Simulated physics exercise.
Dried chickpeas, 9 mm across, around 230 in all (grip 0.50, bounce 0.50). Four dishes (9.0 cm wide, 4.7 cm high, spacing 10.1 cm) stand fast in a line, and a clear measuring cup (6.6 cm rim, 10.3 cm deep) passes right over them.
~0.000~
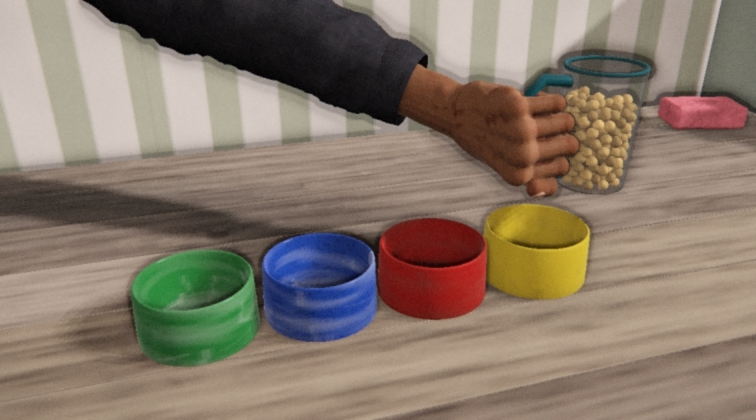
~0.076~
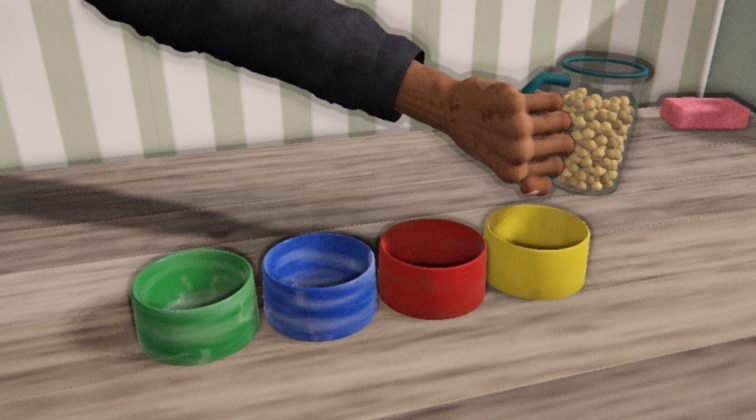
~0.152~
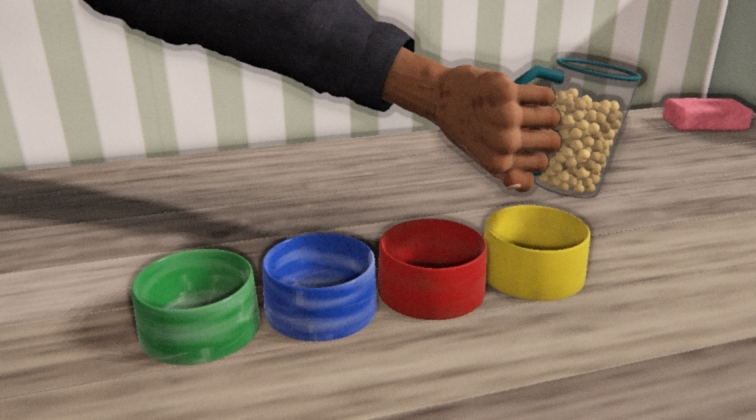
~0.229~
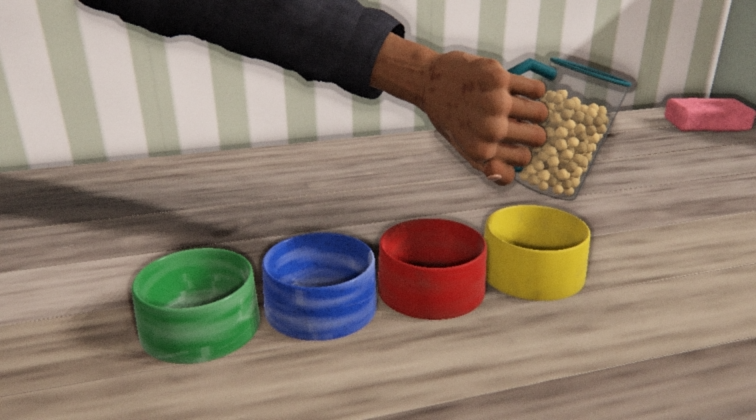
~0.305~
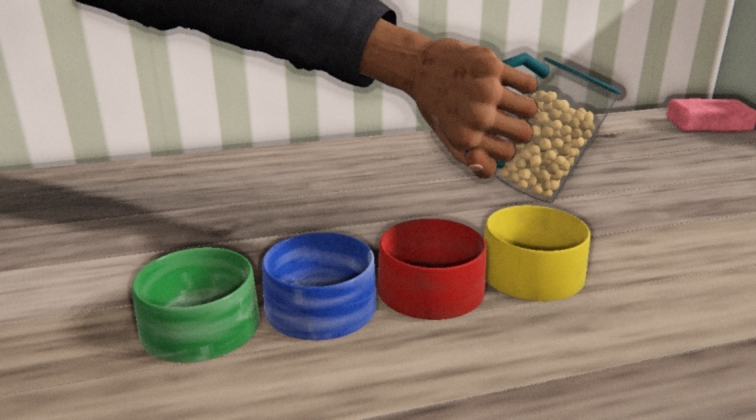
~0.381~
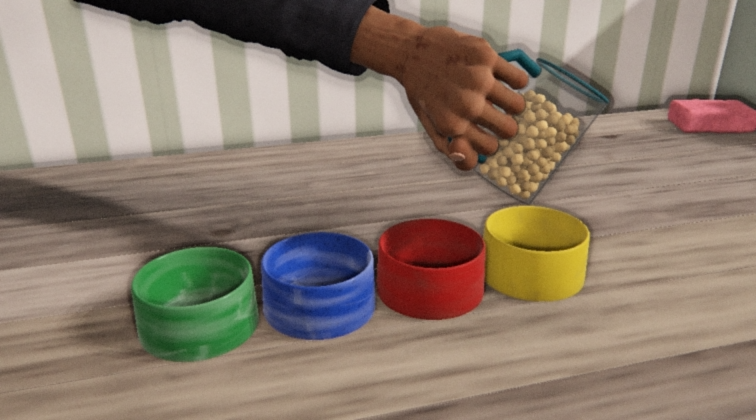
We see a hand lift a clear measuring cup of dried chickpeas behind a row of green, blue, red and yellow dishes, moving it left while steadily tilting it to the right, as the four dishes stay in place.
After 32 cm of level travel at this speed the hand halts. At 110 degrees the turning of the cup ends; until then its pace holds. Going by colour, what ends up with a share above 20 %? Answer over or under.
Red dish: Over; blue dish: Over; green dish: Under; yellow dish: Under; on the counter: Under.
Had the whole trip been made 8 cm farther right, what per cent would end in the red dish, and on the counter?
Red 60; counter 10.
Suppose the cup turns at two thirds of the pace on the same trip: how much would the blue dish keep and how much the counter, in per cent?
Then: Blue 100; counter 0.
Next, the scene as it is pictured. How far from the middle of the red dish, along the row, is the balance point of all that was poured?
About 6 cm to its left.
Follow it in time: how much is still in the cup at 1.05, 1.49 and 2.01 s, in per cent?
In turn: 100, 50, 20.
After 1.05 s, tilt 102 degrees; cup holds 100 %.
After 1.49 s, tilt 110 degrees; cup holds 50 %, red 35 %.
After 2.01 s, tilt 110 degrees; cup holds 20 %, red 40 %, blue 35 %.
By 3.2 s all is still; red 40 %, blue 55 %, green 0 %, yellow 0 %, counter 5 %.
